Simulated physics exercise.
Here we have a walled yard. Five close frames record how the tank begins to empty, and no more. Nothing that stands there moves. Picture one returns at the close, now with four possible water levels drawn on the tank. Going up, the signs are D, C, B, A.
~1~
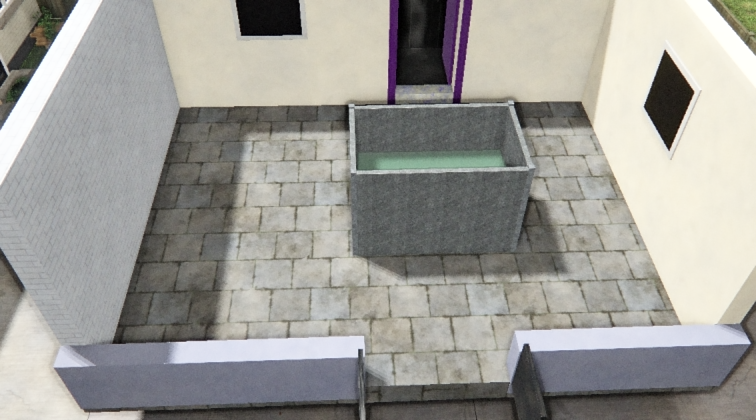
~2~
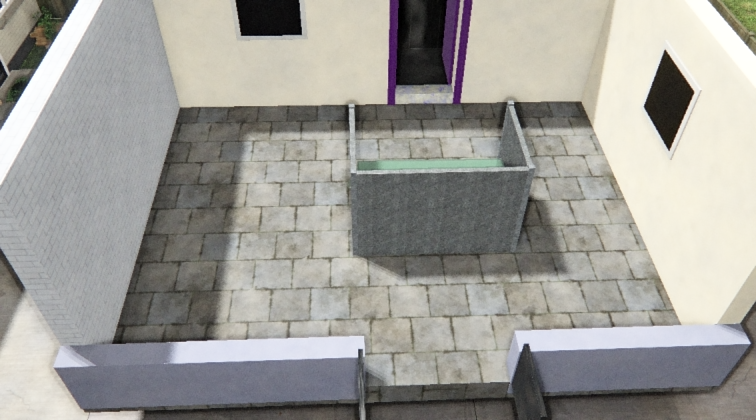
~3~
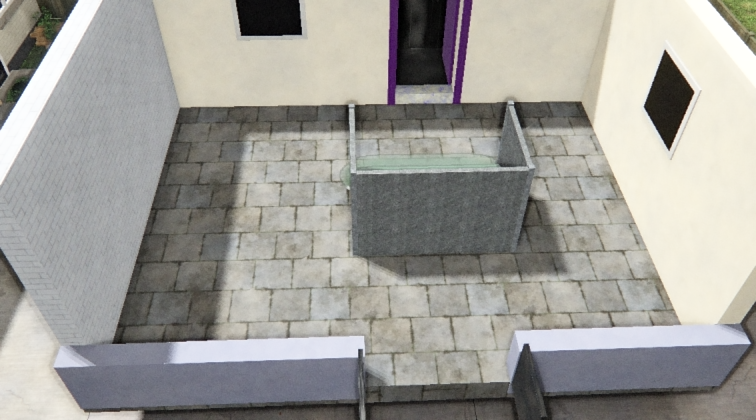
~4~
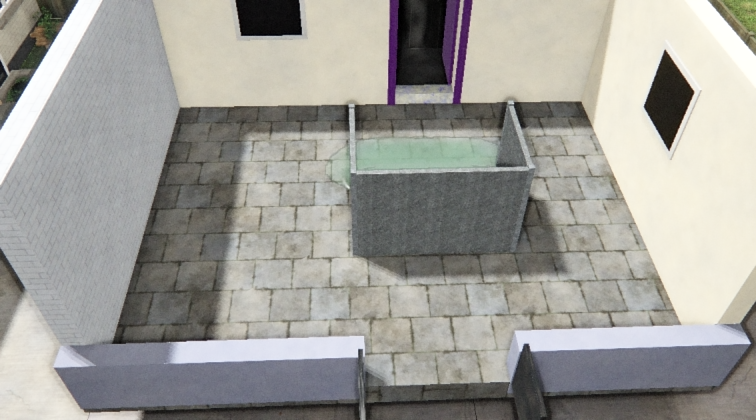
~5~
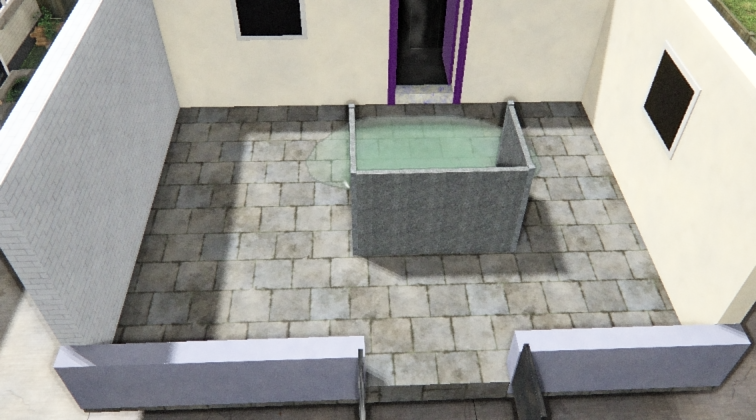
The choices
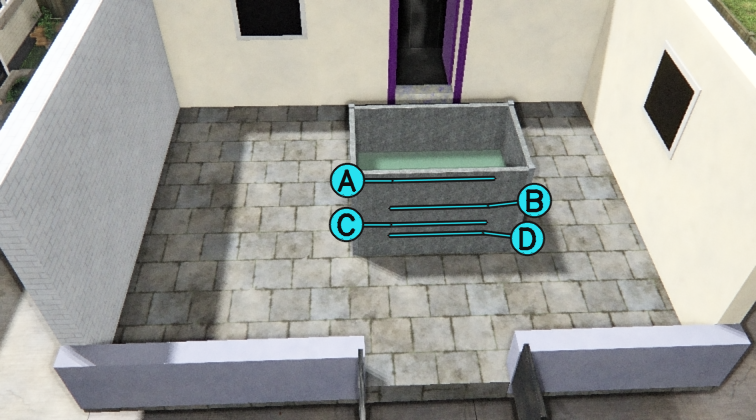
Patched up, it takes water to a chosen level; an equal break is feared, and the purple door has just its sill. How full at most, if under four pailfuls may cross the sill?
I would pick level D.
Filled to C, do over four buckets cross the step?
Yes.
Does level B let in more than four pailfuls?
Yes, it does.
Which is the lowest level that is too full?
That would be C.
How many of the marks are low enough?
One of them.
In cyan, A at (442, 179); B at (439, 207); C at (438, 223); D at (437, 234); from the bottom up D, C, B, A.
Choosing A, dozens of bucketfuls pour in.
Choosing B, dozens of bucketfuls pour in.
Choosing C, about 9 bucketfuls get in.
Choosing D, a bucket or two gets in.
